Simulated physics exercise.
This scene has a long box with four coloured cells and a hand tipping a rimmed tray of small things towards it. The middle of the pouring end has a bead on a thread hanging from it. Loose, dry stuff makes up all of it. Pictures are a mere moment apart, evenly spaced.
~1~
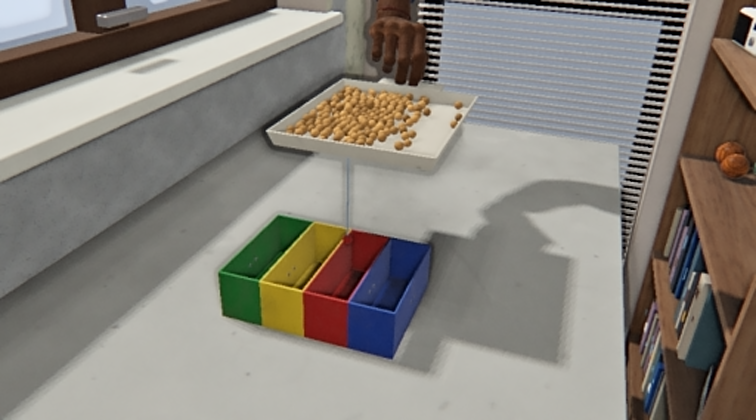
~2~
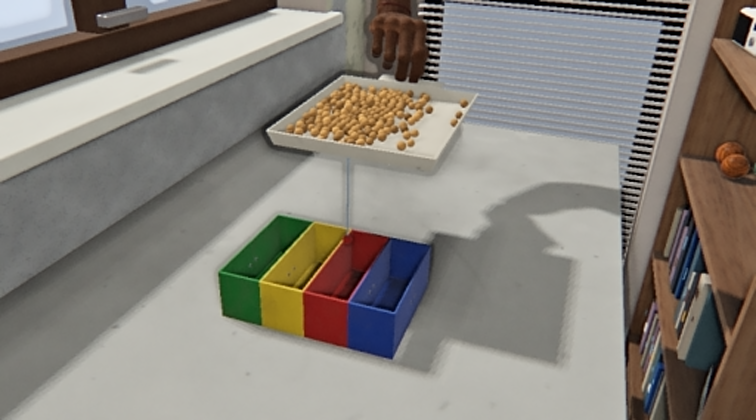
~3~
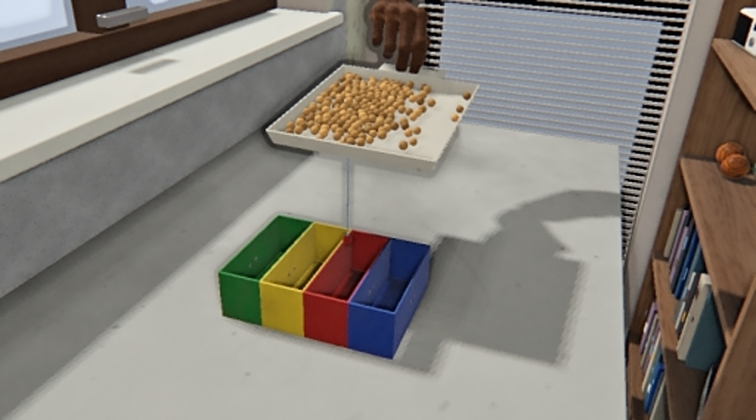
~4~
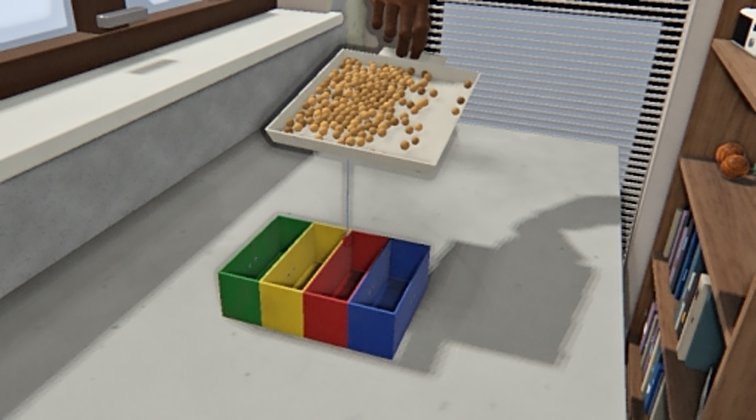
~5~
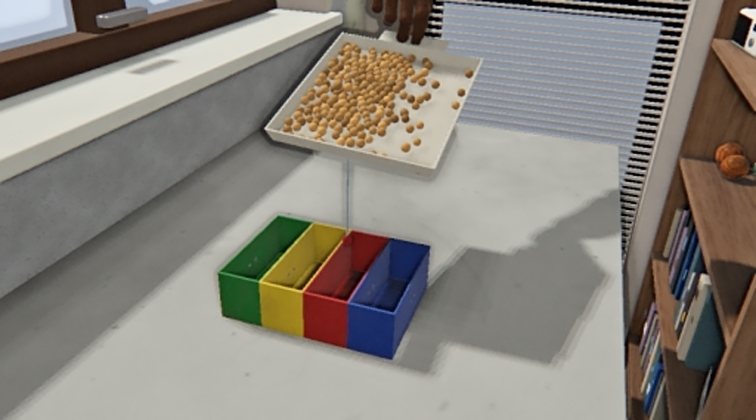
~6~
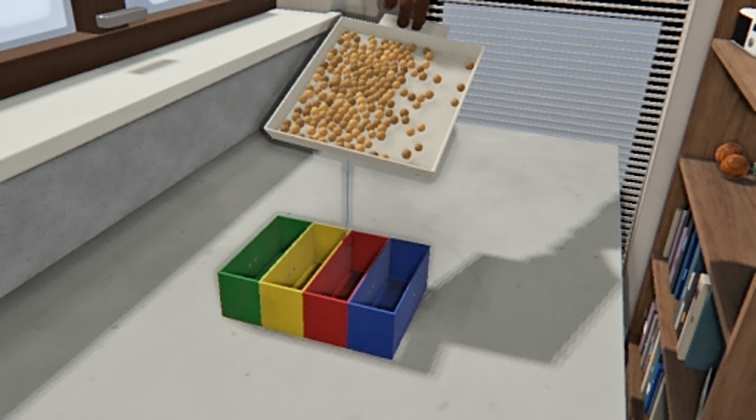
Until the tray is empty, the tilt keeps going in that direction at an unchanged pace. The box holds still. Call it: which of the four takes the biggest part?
The blue compartment.
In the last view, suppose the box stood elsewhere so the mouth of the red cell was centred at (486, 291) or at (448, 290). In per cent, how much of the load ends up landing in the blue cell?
First position: Some 0 %; second position: Some 0 %.
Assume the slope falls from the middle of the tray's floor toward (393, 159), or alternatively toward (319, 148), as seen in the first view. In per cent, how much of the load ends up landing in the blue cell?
The first try yields 40 percent and the second 0 percent.
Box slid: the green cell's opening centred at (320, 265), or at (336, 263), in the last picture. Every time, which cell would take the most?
So the first one goes to red and the second to red.
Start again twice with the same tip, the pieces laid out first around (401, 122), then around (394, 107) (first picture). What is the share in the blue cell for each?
That would be 30 per cent, and then 30 per cent.
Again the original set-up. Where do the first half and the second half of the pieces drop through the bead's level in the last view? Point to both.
Roughly at (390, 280) first, and then at (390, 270).
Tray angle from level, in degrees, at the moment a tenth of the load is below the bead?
Approx. 65° from level.
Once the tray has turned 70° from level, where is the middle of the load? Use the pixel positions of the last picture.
The centre of the load shows up near (381, 178) in the last view.
Soon, tray tipped steeply; about half on the tray; a small part in the blue cell; a small part in the red cell; a stray few in the yellow cell; a stray few in the green cell; about a third falling or outside the box.
A while on, tray tipped past a quarter turn; about a quarter in the blue cell; about a quarter in the red cell; a small part in the yellow cell; a stray few in the green cell; about a third falling or outside the box.
Towards the end, tray tipped past a quarter turn; about a third in the blue cell; about a quarter in the red cell; a small part in the yellow cell; a stray few in the green cell; about a third falling or outside the box.
Finally, tray tipped past a quarter turn; about a third in the blue cell; about a quarter in the red cell; a small part in the yellow cell; a stray few in the green cell; about a third outside the box.
